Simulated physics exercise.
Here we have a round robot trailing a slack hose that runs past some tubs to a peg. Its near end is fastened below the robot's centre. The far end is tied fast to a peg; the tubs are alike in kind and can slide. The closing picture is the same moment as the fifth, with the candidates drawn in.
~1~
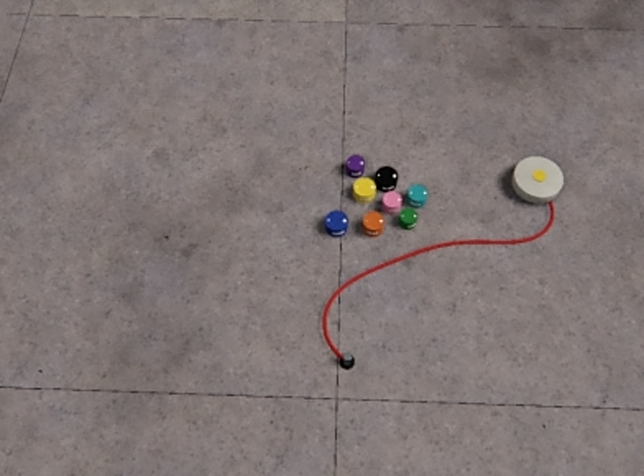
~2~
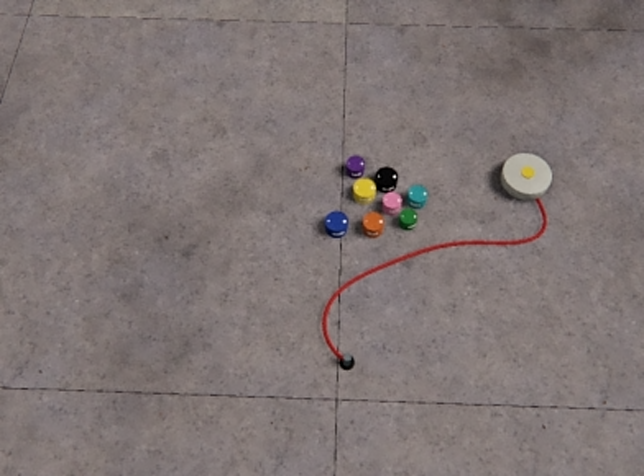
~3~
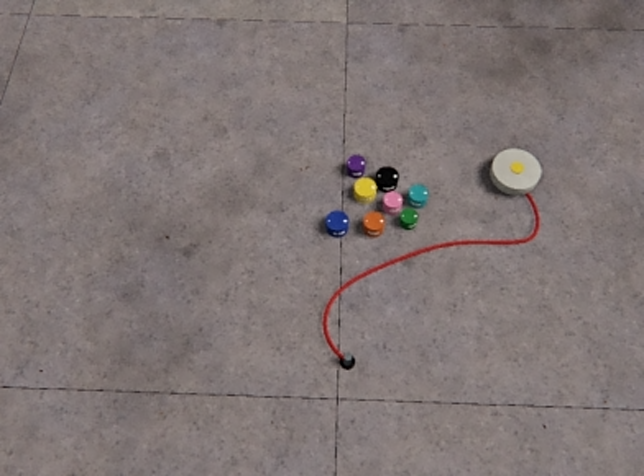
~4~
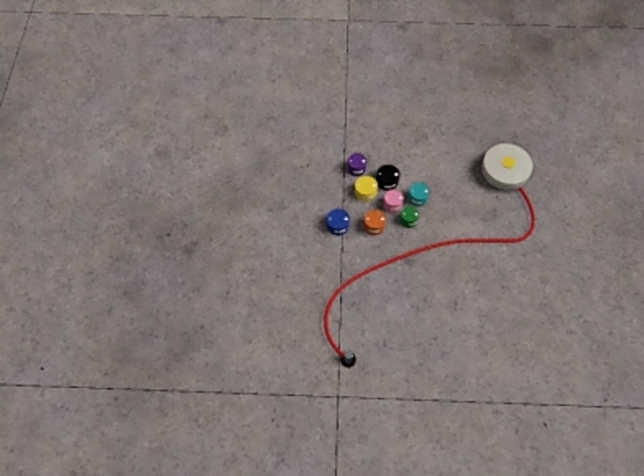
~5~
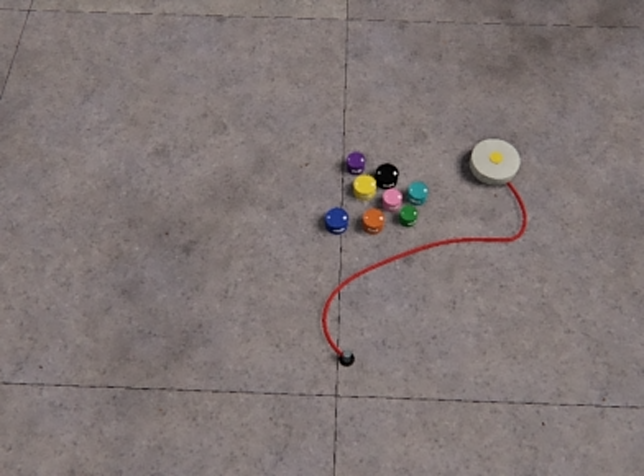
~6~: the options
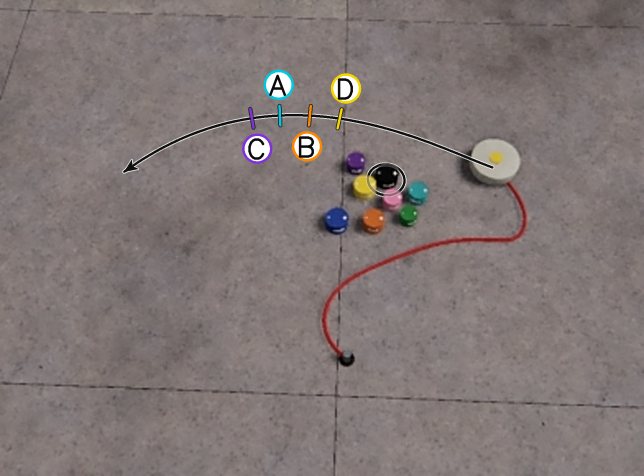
The footage shows a pale round robot with a yellow centre gliding slowly left and slightly upward on a grey tiled floor, trailing a red cord tied to a small dark peg, while a cluster of colourful tubs stays still.
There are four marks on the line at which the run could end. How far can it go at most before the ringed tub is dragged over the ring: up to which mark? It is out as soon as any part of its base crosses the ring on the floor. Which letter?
A is the last safe stop.
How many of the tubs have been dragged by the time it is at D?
By then, none.
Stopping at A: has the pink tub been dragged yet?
By then, yes.
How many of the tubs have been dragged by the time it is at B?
By then, none.
On the copy, A at (280, 116); B at (310, 116); C at (252, 118); D at (340, 119); the ring at (386, 180); the route from (492, 167) via (302, 115) to (124, 172).
On A. First, robot (419, 134); black tub (387, 177).
Then, robot (346, 114); black tub (387, 177).
Finally, robot (280, 111); pink tub (382, 203); black tub (386, 177); turquoise tub (399, 196); green tub (402, 214); the black tub is still in its ring.
By contrast, B is safe but short; C drags the ringed tub to (368, 180); D is safe but short.
